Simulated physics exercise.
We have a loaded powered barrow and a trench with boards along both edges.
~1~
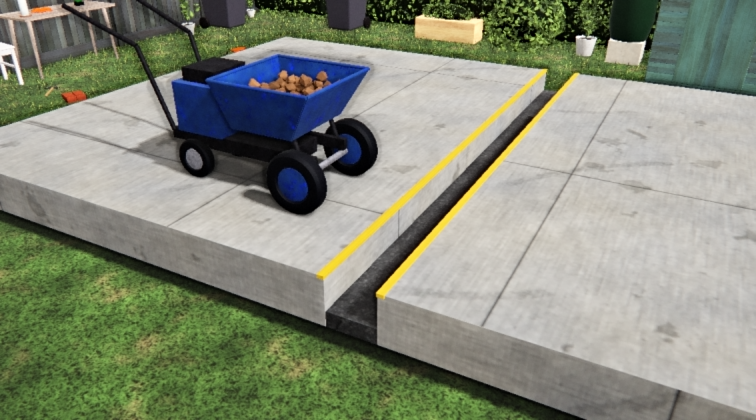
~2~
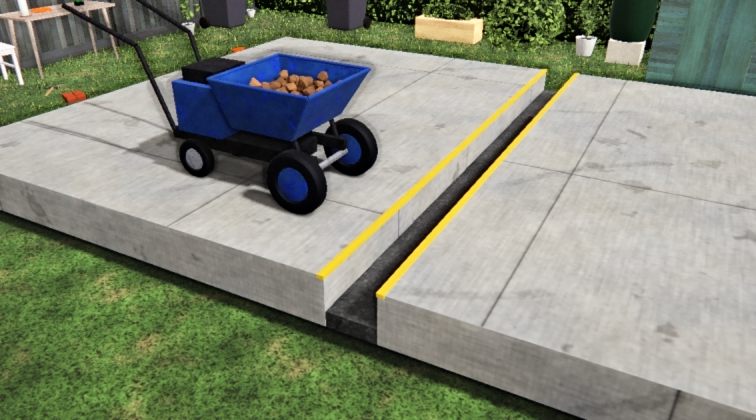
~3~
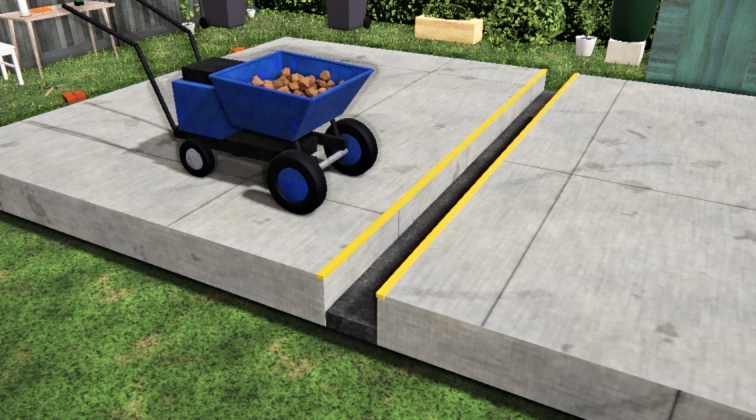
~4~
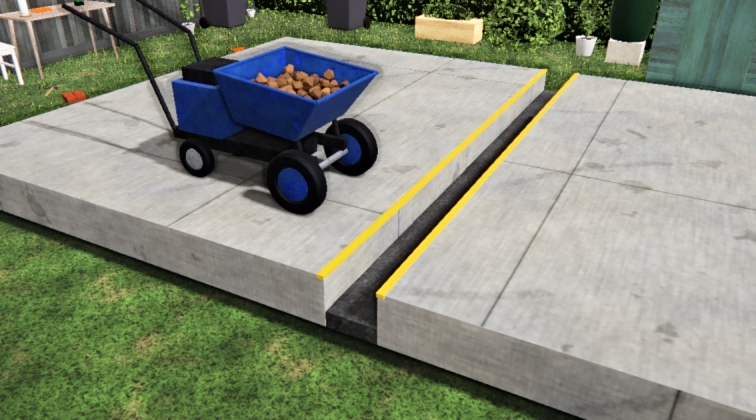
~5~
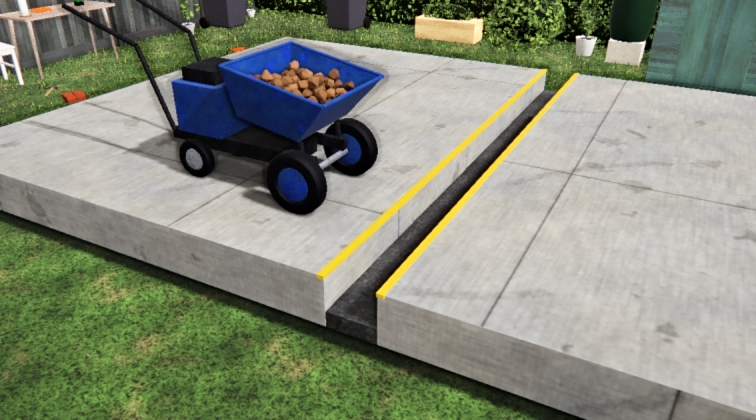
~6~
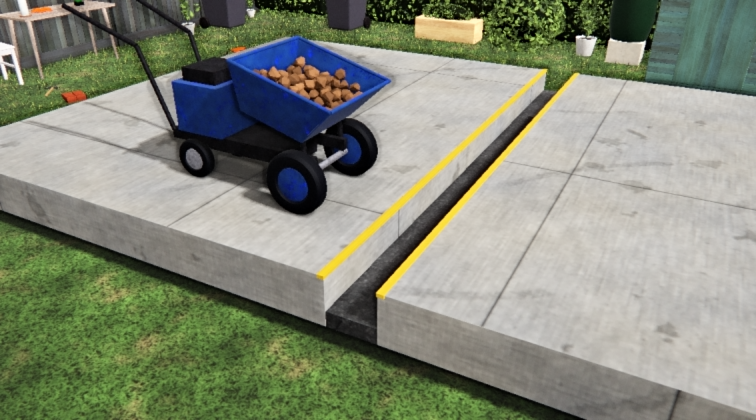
On a concrete slab beside a narrow trench, a blue barrow's loaded skip gradually tilts rightward.
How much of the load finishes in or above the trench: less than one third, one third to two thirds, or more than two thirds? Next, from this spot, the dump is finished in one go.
More than two thirds.
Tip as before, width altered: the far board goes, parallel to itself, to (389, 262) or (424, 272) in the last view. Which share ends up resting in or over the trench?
For the first it's 70 per cent, for the second 100 per cent.
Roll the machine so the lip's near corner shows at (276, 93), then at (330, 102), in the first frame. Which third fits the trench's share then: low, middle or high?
Spot 1: Above two thirds. Spot 2: One to two thirds.
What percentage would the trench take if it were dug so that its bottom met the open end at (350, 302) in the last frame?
Estimated share: Approx. 80 %.
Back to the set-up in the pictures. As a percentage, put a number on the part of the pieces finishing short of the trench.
Result: Close to 0 %.
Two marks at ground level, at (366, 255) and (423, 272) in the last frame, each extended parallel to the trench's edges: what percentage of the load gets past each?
About 80 and 0 %.
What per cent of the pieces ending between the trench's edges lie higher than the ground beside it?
About 0 %.
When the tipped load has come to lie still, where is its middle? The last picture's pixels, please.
Resting centre, last picture - approx. (423, 233).
Soon after the last picture, skip tipped steeply; all in the skip.
A little later, skip tipped right over; most in the skip; a small part in or heaped over the trench; a stray few beyond it.
Later still, skip tipped right over; about a quarter in the skip; most in or heaped over the trench; a small part beyond it.
By the end, skip tipped right over; nearly all in or heaped over the trench; a small part beyond it.
